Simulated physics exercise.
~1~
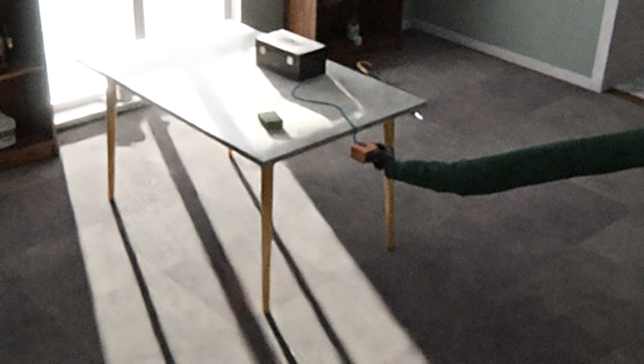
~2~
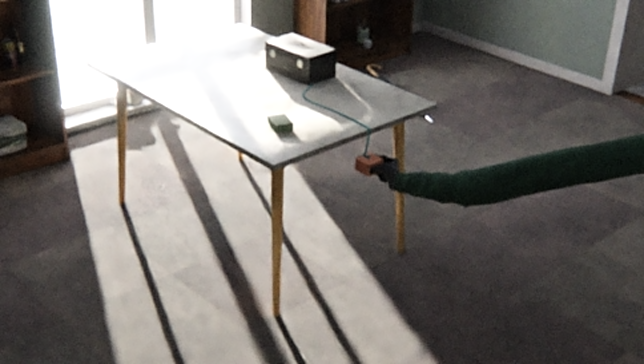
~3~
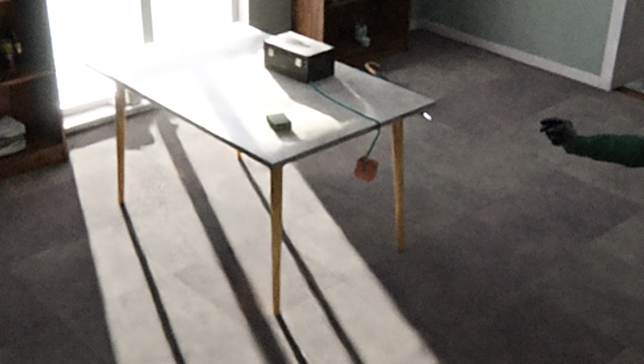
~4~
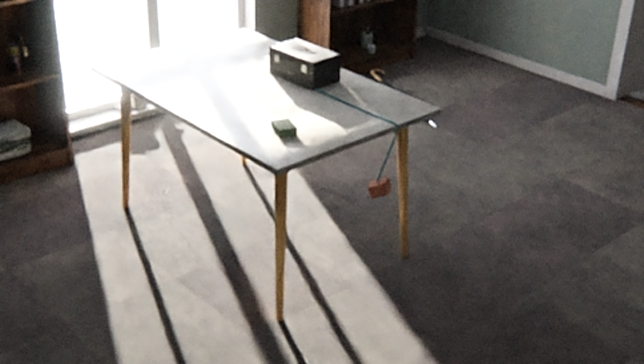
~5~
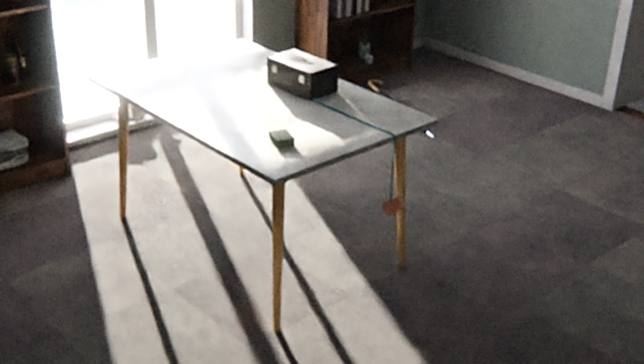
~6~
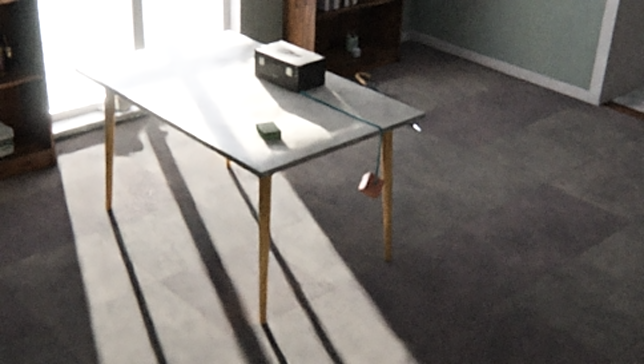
In a sunlit room, a gloved hand releasing an orange block that swings on its string below a desk's edge, toolbox unmoved.
